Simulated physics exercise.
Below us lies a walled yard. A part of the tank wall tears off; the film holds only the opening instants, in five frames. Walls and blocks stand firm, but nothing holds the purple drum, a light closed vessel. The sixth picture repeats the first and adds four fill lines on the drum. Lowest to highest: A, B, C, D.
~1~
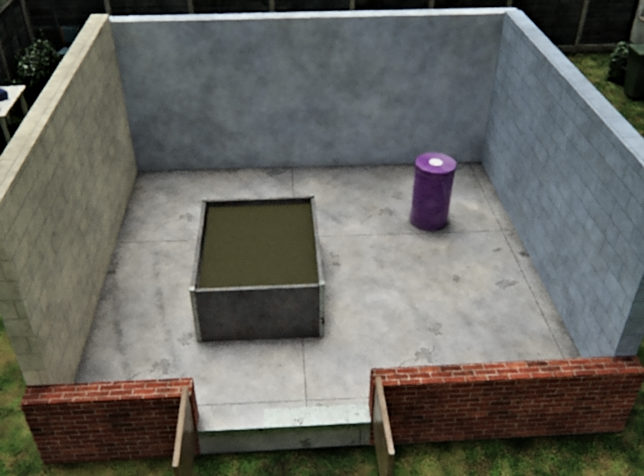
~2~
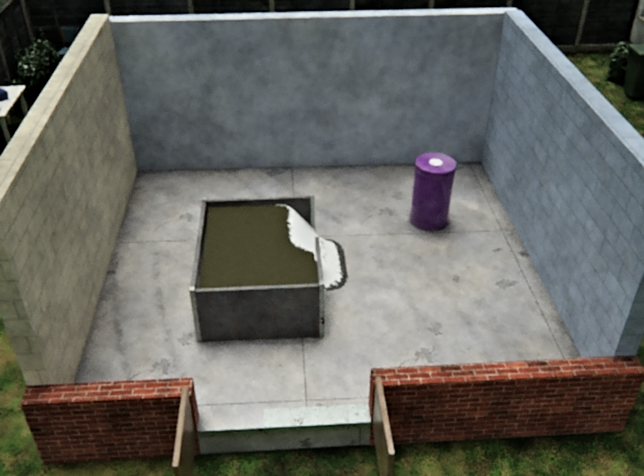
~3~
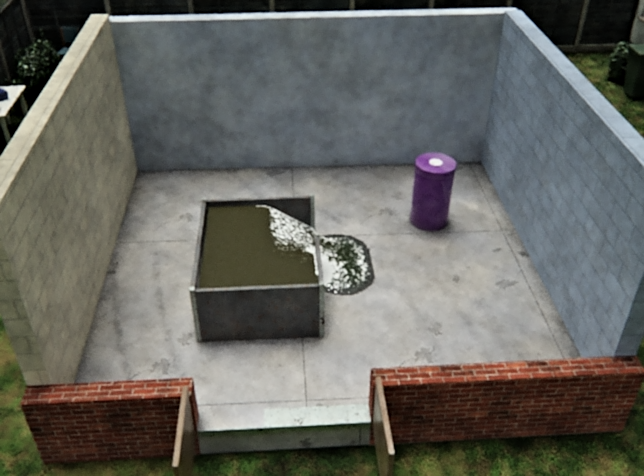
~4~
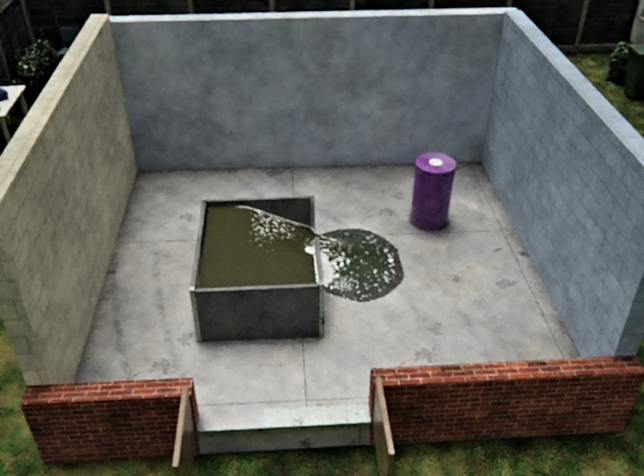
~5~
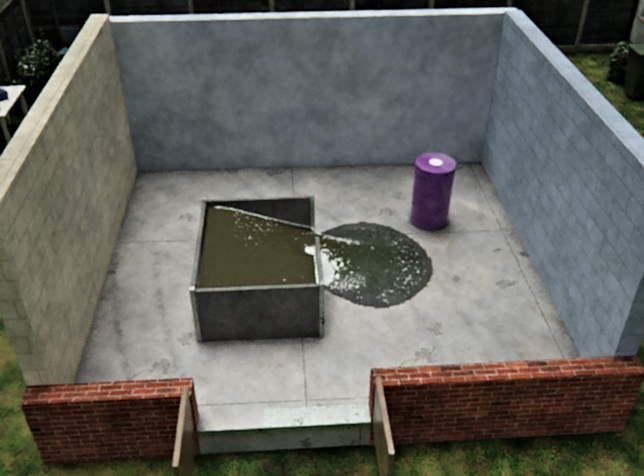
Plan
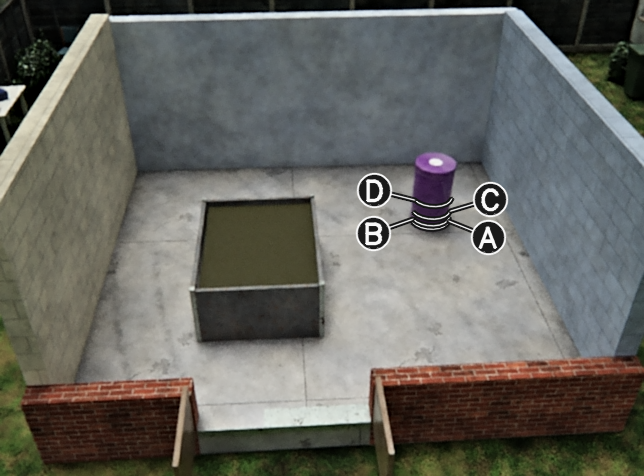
A walled yard with a concrete floor is seen from above, its pale side and back walls facing a low red-brick front wall with a gap in the middle. A grey tank full of murky green-brown water sits left of centre, and a purple drum stands upright at the right. Water pours over the tank's right side, foaming white, and spreads across the floor in a widening dark puddle, while the drum and view stay still.
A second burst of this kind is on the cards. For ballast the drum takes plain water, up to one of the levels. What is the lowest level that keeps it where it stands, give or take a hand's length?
D is the one.
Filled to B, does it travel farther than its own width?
Yes.
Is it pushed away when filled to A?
Yes, that goes wrong.
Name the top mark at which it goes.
The answer is C.
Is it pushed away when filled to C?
Yes, it does.
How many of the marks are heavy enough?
One.
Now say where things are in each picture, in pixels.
Lid of the purple drum at (435, 163); tank full, its middle at (258, 244); open gate at (283, 376), in the first frame.
Water covers 1 % of the ground, mostly out of sight from here, in the second frame.
In the third frame, 3 % of the ground wet, in view closest to the drum at (361, 247).
In the fourth frame, 5 % of the ground wet, in view closest to the drum at (388, 246).
Lid of the purple drum at (435, 163); 8 % of the ground wet, in view closest to the drum at (394, 232), in the fifth frame.
On the marked copy, A at (433, 229); B at (433, 225); C at (434, 219); D at (435, 206); from the bottom up A, B, C, D.
For mark A, it is pushed about 6 times its own width away.
For mark B, it is pushed about 3 times its own width away.
For mark C, it is pushed about its own width away.
For mark D, it does not move.
